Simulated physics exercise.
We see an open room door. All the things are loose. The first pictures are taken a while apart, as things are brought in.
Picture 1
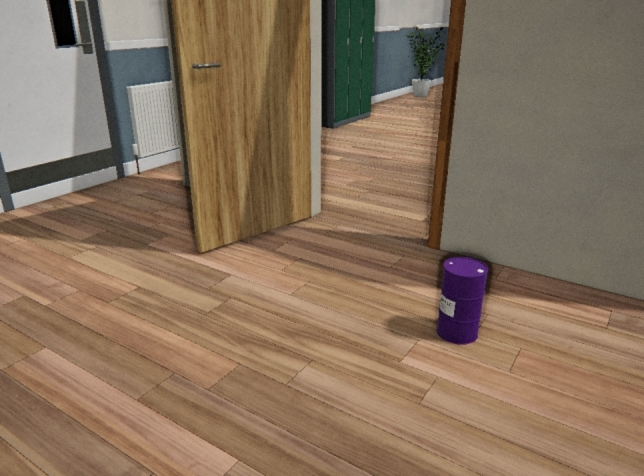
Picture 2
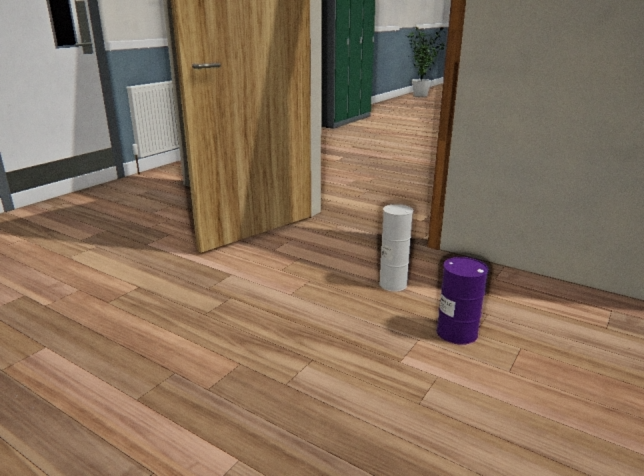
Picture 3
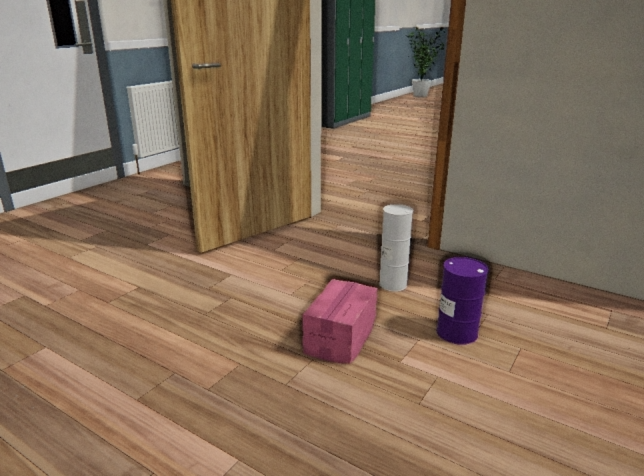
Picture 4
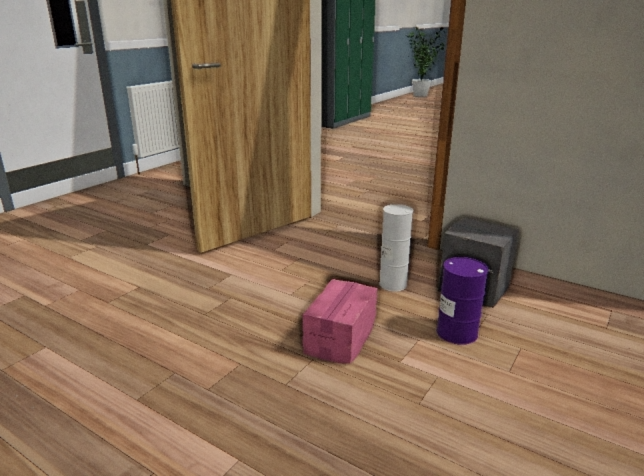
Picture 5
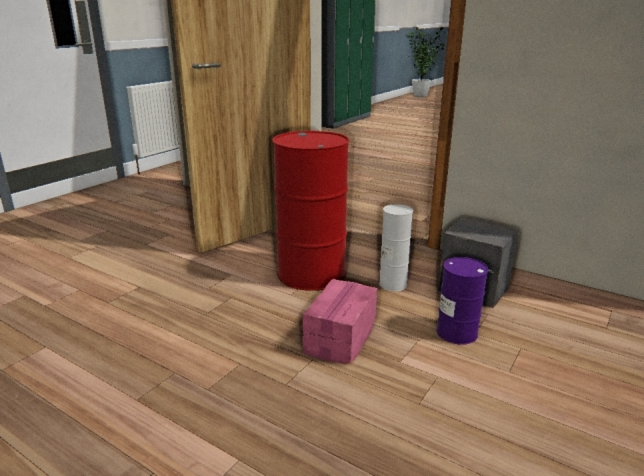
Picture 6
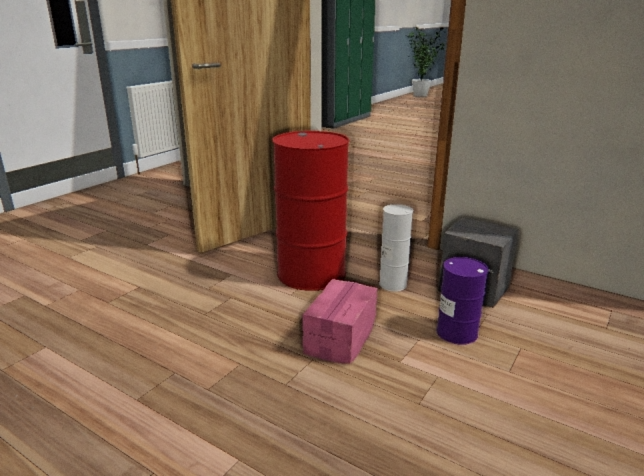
A purple canister stood alone near a wide-open door, then a white canister, a pink box, a grey box and a tall red drum appeared around it one by one, while the door stayed still.
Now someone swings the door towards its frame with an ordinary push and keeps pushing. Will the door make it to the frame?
In the end the door is blocked.
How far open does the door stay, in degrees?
Some 70° open.
Then, 0.40 s after the last picture, open by 92°.
Then, 0.50 s after the last picture, open by 85°.
Then, 0.70 s after the last picture, open by 69°.
At rest, open by 69°; all 5 in place. Seen from the same camera at the end, red drum near (313, 210).
